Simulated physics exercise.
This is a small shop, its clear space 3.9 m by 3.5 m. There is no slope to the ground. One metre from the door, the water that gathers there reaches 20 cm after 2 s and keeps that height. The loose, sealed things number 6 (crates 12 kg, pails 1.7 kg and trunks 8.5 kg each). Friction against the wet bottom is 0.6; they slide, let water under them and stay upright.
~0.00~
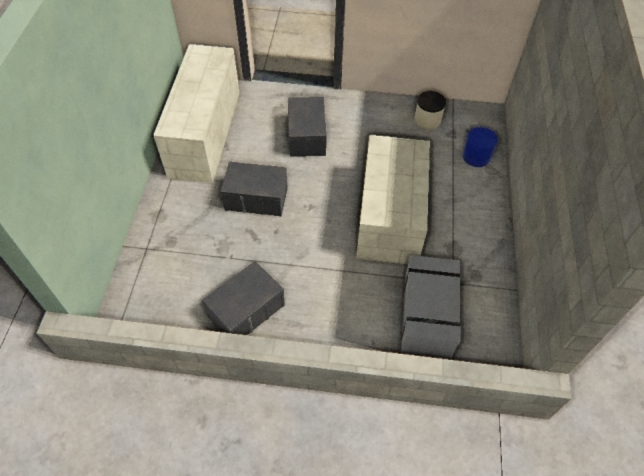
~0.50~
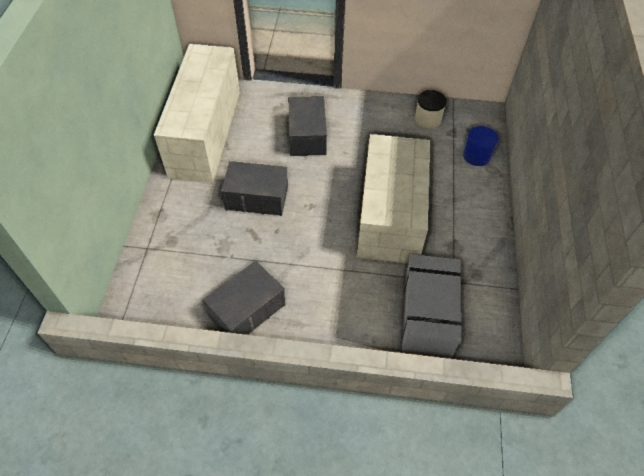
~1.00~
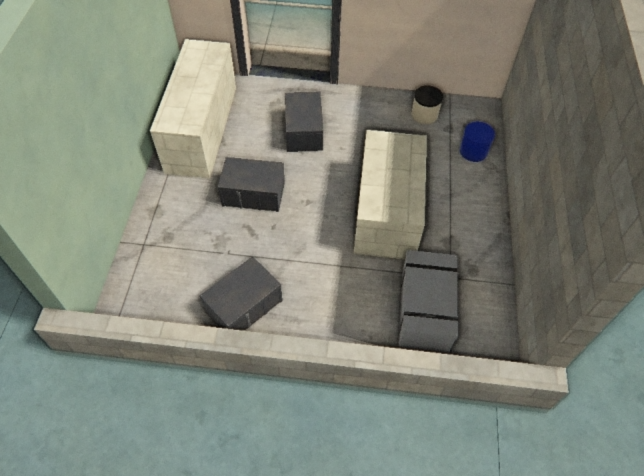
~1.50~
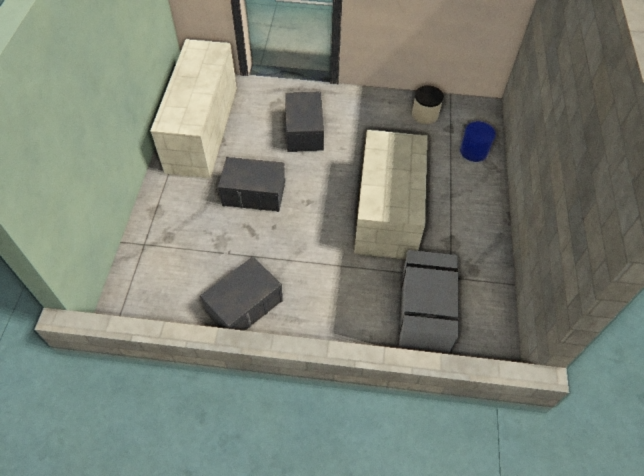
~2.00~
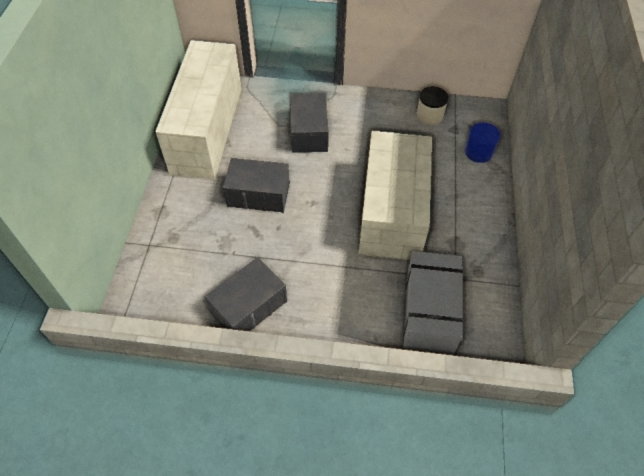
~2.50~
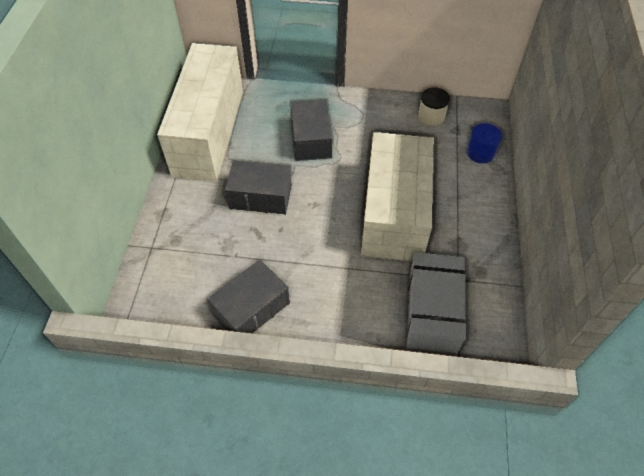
Water spreads across the pavement outside a small walled room, turning the grey ground blue-green while the floor inside stays dry. It then appears beyond the open doorway at the back and creeps in over the threshold, reaching the nearest dark block, which shifts slightly as the pails stay put.
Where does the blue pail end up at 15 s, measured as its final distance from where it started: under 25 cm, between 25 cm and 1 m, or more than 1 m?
I'd say it gets moved far off.
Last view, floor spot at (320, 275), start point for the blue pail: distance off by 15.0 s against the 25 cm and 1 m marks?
Answer: It covers a big distance.
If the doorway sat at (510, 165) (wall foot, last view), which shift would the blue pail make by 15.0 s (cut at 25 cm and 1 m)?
You'd see the blue pail wander off a long way.
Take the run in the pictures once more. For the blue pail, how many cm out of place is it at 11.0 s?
Some 150 cm from the start.
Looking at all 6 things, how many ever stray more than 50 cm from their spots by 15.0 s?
The tally stands at 6.
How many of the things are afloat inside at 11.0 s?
At that point I count 6.
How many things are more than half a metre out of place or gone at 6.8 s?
The number I get is 3.
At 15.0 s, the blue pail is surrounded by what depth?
I'd put it at about 11 cm.
After 3.5 s the blue pail is near (487, 134), 0.0 m from its start, aground; 0 afloat.
After 6.8 s the blue pail is near (456, 85), 0.8 m from its start, afloat; 5 afloat.
After 11.0 s the blue pail is near (342, 81), 1.7 m from its start, afloat; 6 afloat.
After 15.0 s the blue pail is near (353, 175), 1.6 m from its start, afloat; 6 afloat.
